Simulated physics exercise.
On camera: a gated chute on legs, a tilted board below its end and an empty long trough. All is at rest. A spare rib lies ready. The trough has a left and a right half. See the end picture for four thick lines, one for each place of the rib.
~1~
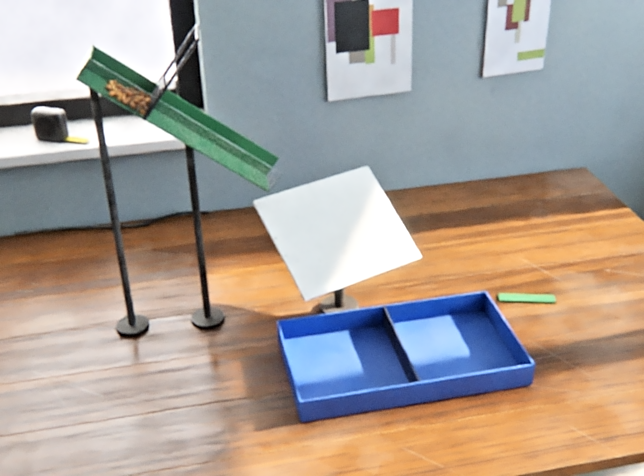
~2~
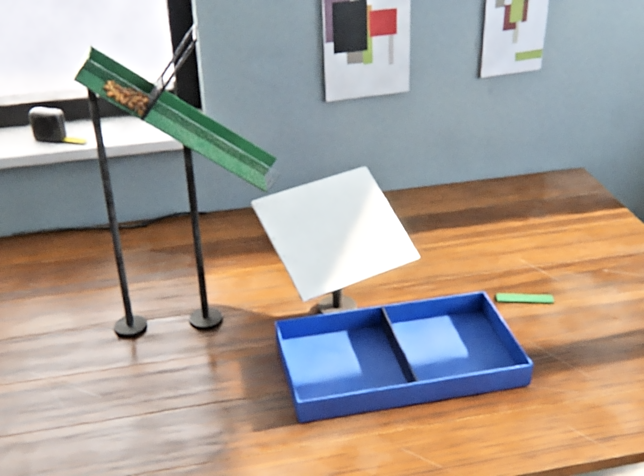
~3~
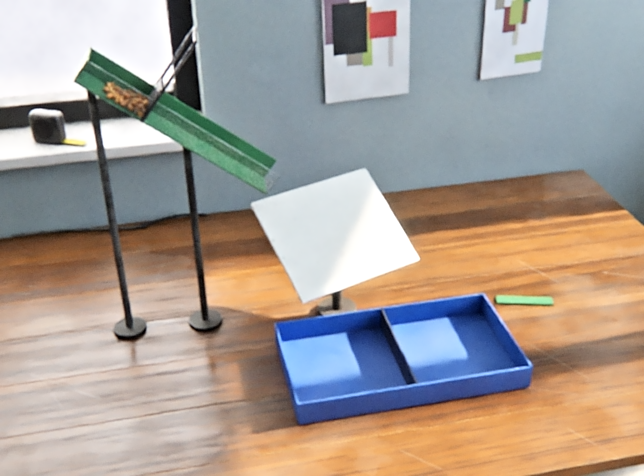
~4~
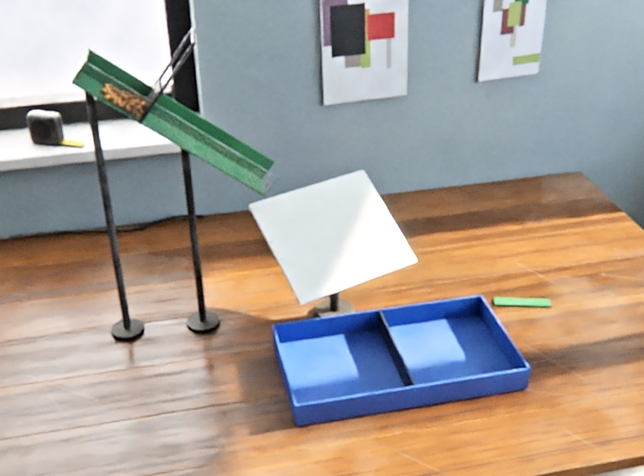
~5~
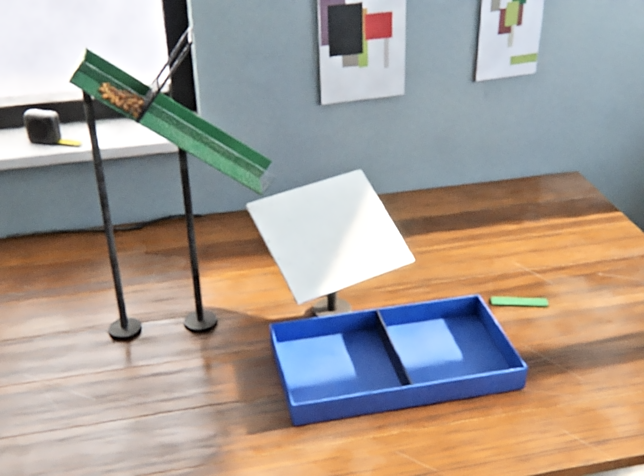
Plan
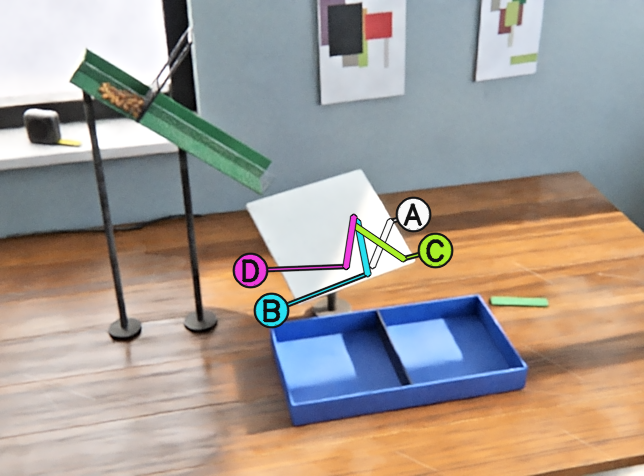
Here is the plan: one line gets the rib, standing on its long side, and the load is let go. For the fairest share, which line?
Line A does it best.
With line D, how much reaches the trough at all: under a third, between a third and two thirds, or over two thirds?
Over two thirds.
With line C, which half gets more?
More lands on the right.
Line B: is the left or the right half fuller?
The left half.
On the marked copy, line A from (390, 221) to (372, 265); line B from (357, 221) to (367, 273); line C from (355, 225) to (403, 258); line D from (353, 217) to (346, 266).
Choosing A, of what is caught, roughly half in the left half, roughly half in the right.
Choosing B, of what is caught, almost all in the left half, about a tenth in the right.
Choosing C, of what is caught, just a few in the left half, almost all in the right.
Choosing D, of what is caught, almost all in the left half, about a tenth in the right.
